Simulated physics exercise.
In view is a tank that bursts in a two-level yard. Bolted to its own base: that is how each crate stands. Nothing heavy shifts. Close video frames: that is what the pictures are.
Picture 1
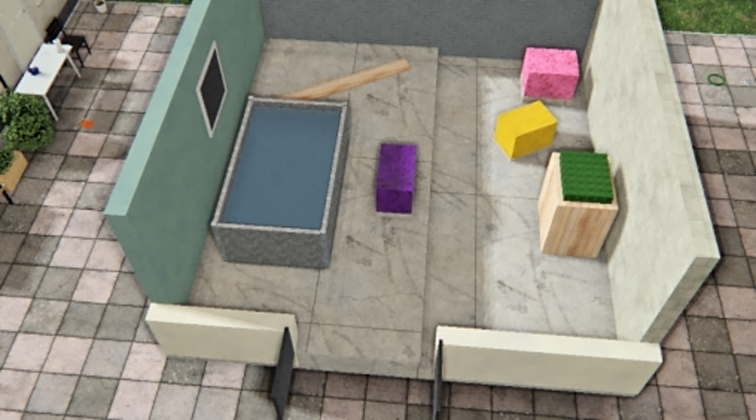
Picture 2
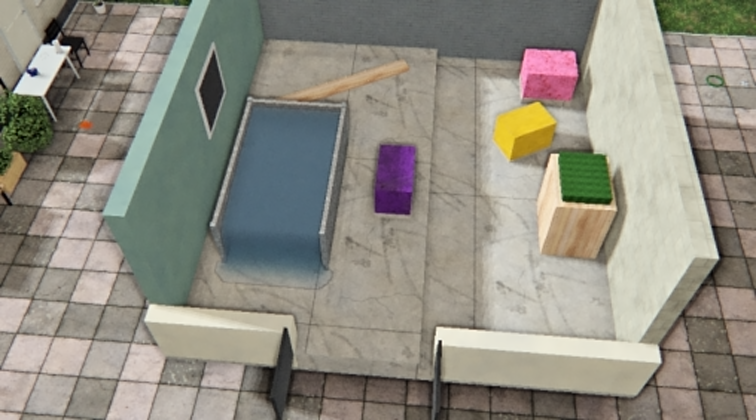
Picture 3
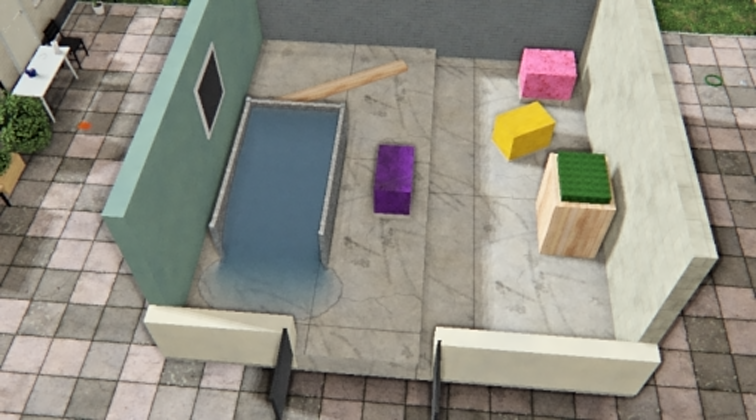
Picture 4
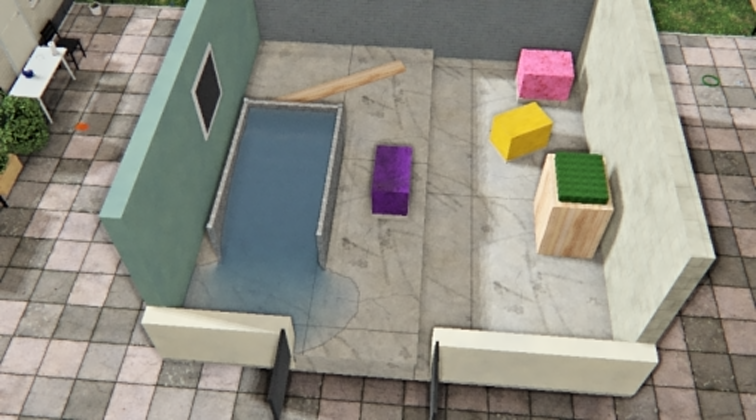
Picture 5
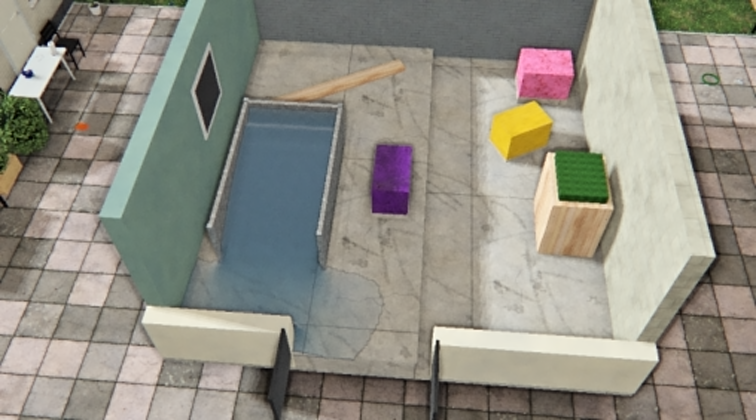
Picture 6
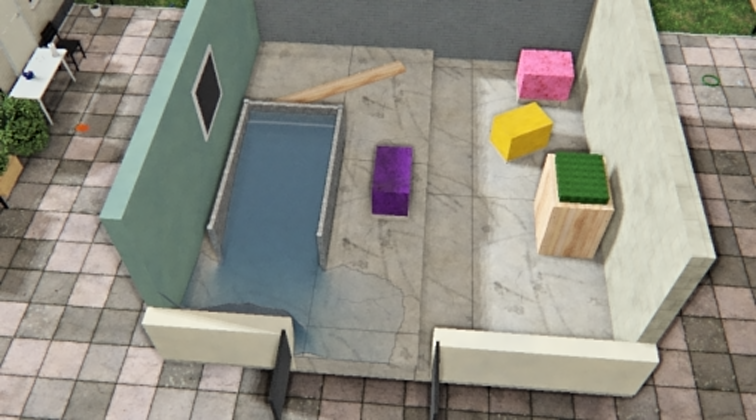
A walled, paved yard with a stone-rimmed tank of still water on its left side is seen from high above, the view almost steady. A purple block stands mid-floor, a wooden plank lies behind, and pink, yellow and grass-topped wooden blocks stand at right. The tank's near side gives way, and water pours out, spreading across the floor toward the front wall and its gap.
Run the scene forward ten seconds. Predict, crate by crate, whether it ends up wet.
The yellow crate is hit by the water, the purple crate is spared, the pink crate is spared.
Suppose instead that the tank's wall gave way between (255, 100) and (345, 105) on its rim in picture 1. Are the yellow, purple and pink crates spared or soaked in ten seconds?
Result: Yellow is swamped; purple is not reached; pink is swamped.
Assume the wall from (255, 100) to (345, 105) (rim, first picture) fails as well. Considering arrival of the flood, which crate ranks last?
Answer: The purple crate.
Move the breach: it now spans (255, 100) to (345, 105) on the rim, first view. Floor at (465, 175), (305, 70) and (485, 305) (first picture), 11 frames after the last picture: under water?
In sequence: Untouched, inundated, untouched.
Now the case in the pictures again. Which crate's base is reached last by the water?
I'd say the crate marked purple is last.
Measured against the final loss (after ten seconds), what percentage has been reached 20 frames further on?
Roughly 65 %.
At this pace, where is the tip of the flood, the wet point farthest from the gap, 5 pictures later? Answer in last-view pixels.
I'd say around (448, 355).
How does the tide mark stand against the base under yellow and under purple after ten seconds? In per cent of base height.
Around 200 % and 10 %.
A moment on, water covers 10 % of the floor; the yellow crate not reached, the purple crate not reached, the pink crate not reached.
Next, water covers 25 % of the floor; the yellow crate not reached, the purple crate not reached, the pink crate not reached.
Then, water covers 45 % of the floor; the yellow crate not reached, the purple crate not reached, the pink crate not reached.
Later, water covers 75 % of the floor; the yellow crate water round its plinth, the purple crate not reached, the pink crate water round its plinth.
In the end, water covers 85 % of the floor; the yellow crate was topped, the purple crate stayed above the water, the pink crate stayed above the water.
